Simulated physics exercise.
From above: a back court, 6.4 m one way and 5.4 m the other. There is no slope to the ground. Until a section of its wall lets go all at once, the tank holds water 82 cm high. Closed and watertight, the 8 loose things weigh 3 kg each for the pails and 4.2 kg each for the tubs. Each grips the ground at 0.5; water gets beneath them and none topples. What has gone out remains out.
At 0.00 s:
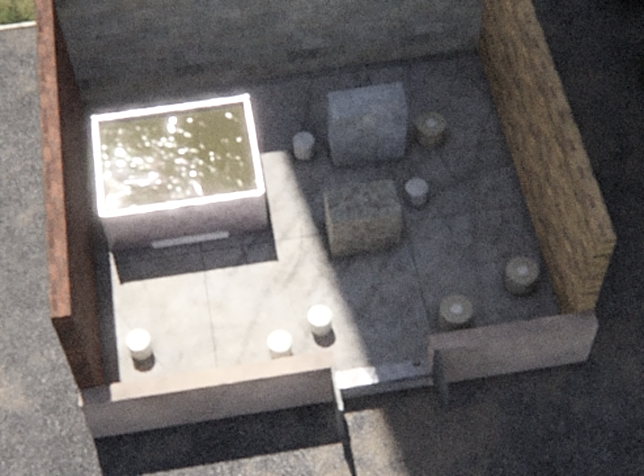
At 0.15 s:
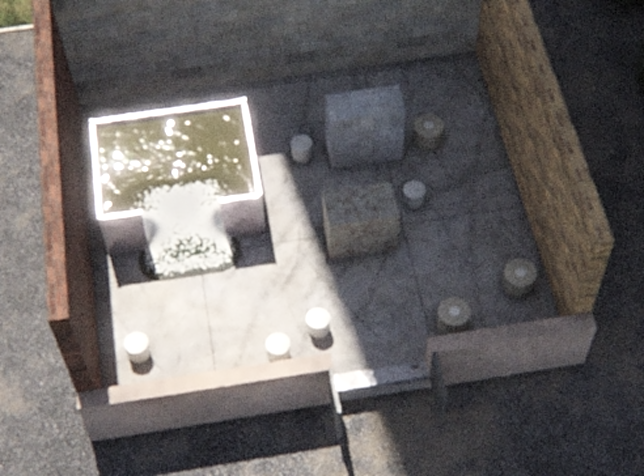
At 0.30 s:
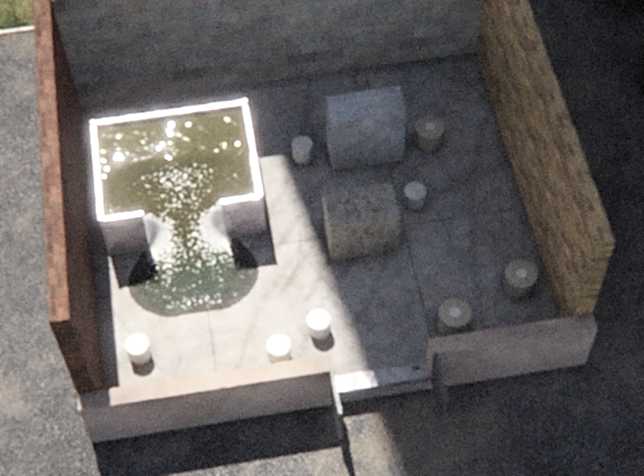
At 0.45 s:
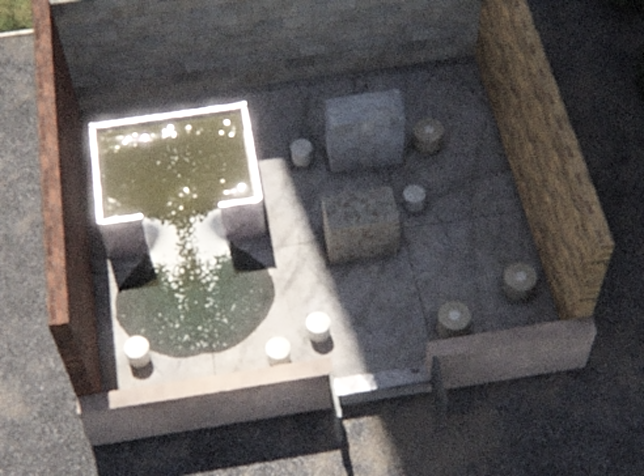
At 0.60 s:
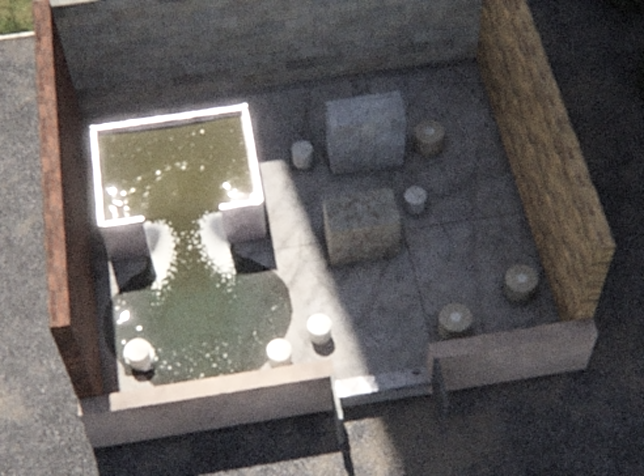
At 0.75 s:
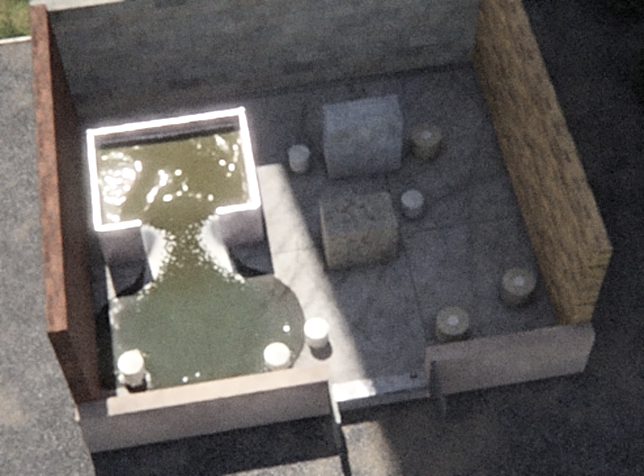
A big tank of greenish water in a walled court opened at its front, and the water poured out and spread across the paving around the nearest pails, shifting one of them slightly.
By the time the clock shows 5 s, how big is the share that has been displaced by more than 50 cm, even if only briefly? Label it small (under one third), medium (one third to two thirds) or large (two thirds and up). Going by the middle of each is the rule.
Medium.
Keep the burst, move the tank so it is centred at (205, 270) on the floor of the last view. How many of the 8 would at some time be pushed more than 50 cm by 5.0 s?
Result: 5.
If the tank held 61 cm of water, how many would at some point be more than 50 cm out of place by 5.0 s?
Then it comes to 5.
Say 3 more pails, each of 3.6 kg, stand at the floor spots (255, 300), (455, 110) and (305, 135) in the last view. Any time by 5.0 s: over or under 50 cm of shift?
Note, in sequence: Over threshold; under threshold; under threshold.
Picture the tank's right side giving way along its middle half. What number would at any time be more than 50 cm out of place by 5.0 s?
Then it comes to 7 of them.
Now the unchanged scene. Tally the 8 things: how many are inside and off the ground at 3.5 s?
4.
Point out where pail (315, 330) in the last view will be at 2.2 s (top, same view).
Around (486, 338).
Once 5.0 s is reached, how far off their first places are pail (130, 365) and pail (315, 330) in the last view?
Object 1: 150 cm. Object 2: 350 cm.
After 1.1 s 1 of 8 are over 50 cm from their spots; 2 afloat.
After 2.2 s 2 of 8 are over 50 cm from their spots; 2 afloat.
After 3.5 s 5 of 8 are over 50 cm from their spots; 4 afloat.
After 5.0 s 5 of 8 are over 50 cm from their spots, and 5 have been at some point; 4 afloat.
